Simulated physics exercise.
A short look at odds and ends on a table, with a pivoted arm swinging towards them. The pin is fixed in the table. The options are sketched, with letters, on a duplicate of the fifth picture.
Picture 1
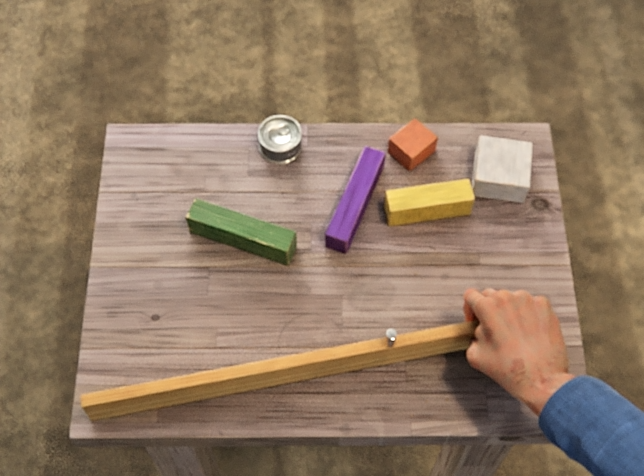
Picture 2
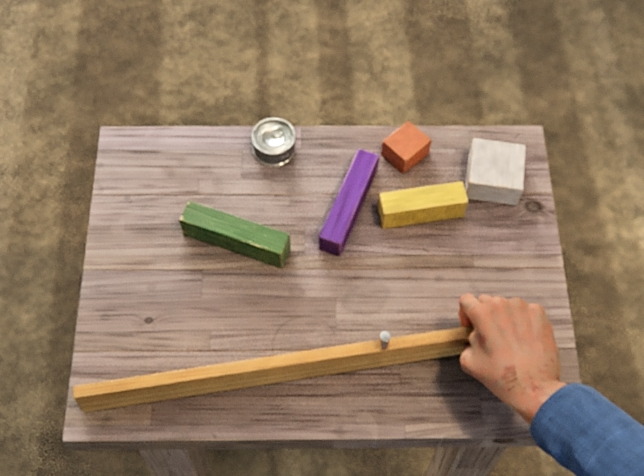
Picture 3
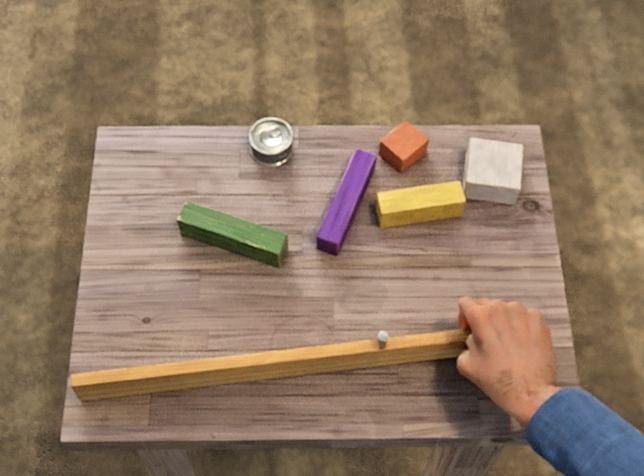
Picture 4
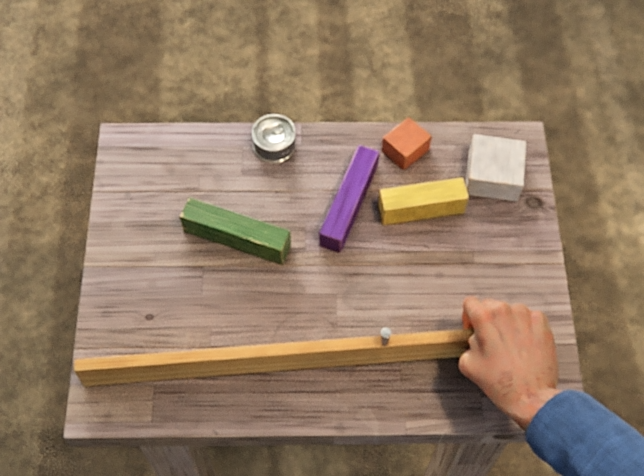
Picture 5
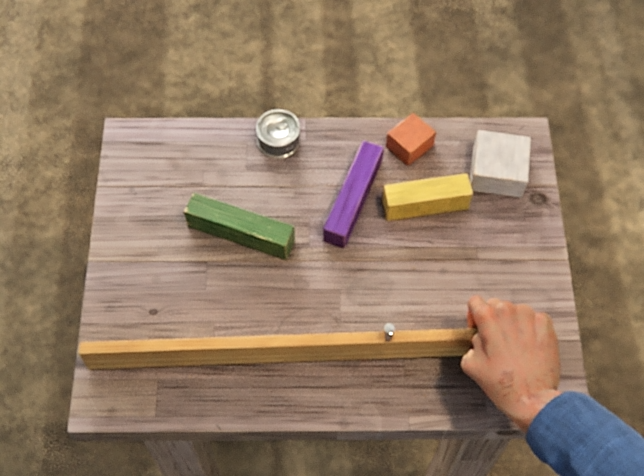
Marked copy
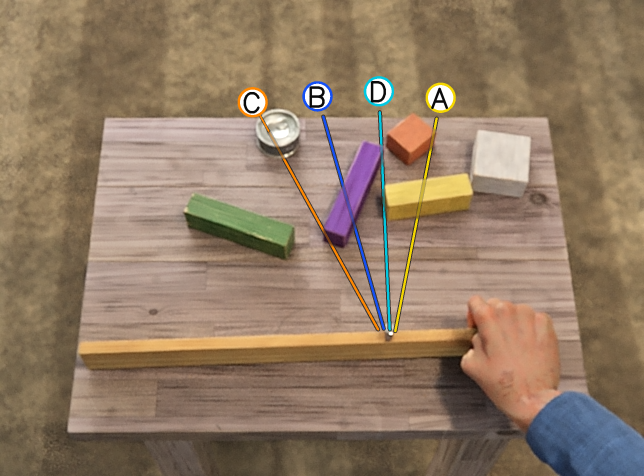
A hand in a blue sleeve grips the right end of a long pale wooden arm, pinned by a small metal pivot, near the front of a weathered wooden table seen from above. Behind it lie a green bar at left, a grey tin, a purple stick, a yellow bar, an orange block and a white block at right. The arm's left end swings slowly away from the front edge towards them, while they stay put and the camera drifts slightly.
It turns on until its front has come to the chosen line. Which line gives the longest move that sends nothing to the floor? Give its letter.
Stop at C.
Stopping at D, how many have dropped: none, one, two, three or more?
In all, one.
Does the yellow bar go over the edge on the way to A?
By then, no.
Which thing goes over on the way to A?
It is the grey tin.
On the copy, A at (417, 218); B at (351, 216); C at (320, 225); D at (384, 214).
On C. First, arm (242, 282); grey tin (279, 134); orange block (411, 139).
Then, arm (281, 234); green bar (264, 206); grey tin (279, 134).
Finally, arm (319, 212); grey tin (291, 124); green bar (315, 183); nothing has fallen.
By contrast, A drops the grey tin; B drops the grey tin; D drops the grey tin.
